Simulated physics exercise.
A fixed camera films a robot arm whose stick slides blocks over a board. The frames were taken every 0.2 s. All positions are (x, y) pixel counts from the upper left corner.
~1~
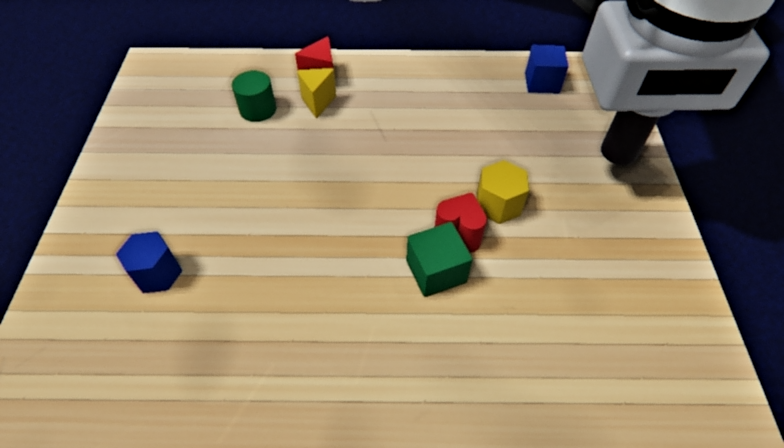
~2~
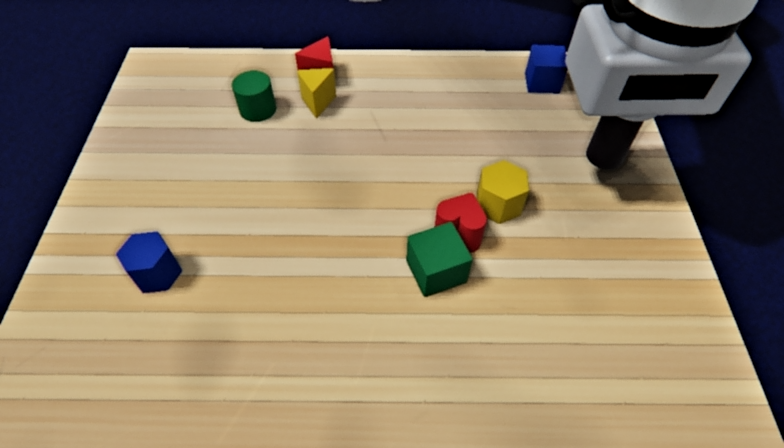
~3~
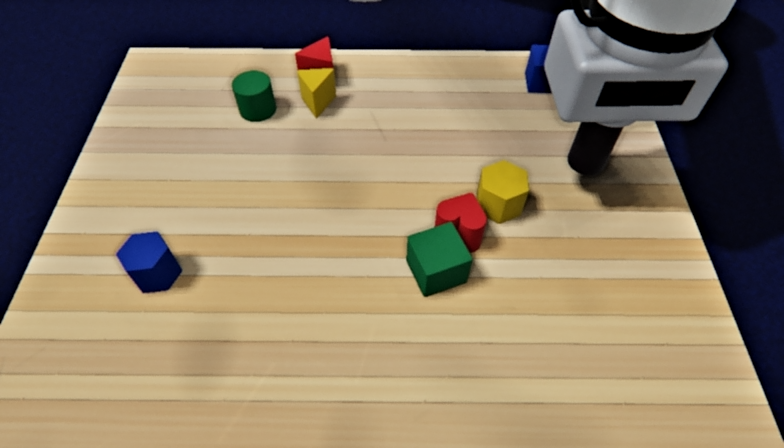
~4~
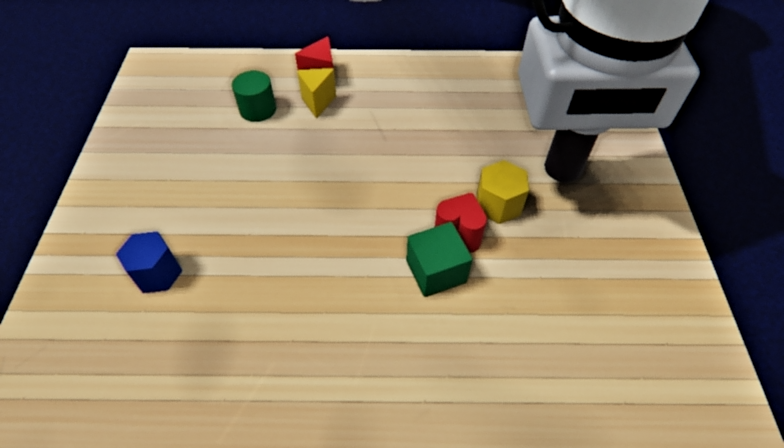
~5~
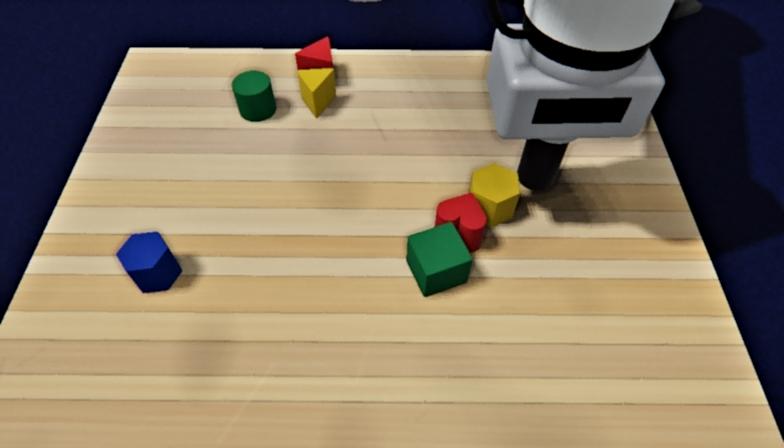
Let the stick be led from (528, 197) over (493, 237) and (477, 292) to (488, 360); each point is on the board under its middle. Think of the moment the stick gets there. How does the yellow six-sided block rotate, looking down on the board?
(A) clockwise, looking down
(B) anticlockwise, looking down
A.
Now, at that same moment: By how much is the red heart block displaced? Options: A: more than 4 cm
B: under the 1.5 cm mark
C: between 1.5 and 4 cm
Letter C.
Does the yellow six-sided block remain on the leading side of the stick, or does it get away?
The stick moves past it.
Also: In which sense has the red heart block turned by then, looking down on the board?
Spin direction: Counter-clockwise.
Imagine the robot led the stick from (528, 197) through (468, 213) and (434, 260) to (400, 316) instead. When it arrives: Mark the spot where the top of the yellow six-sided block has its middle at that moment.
Roughly at (420, 184).
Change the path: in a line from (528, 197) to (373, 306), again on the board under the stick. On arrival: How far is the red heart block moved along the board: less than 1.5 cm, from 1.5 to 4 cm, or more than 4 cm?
It shifts by more than 4 cm.
The first path, step by step. One third of the way, stick at (498, 219); green square block at (435, 252); red heart block at (425, 214), turned 50° anticlockwise; yellow six-sided block at (461, 190), turned 80° clockwise.
Two thirds of the way, stick at (482, 275); green square block at (432, 258), turned 15° clockwise; red heart block at (424, 214), turned 50° anticlockwise; yellow six-sided block at (460, 191), turned 80° clockwise.
At the end, stick at (494, 346); green square block at (432, 259), turned 15° clockwise; red heart block at (424, 214), turned 50° anticlockwise; yellow six-sided block at (460, 191), turned 80° clockwise.
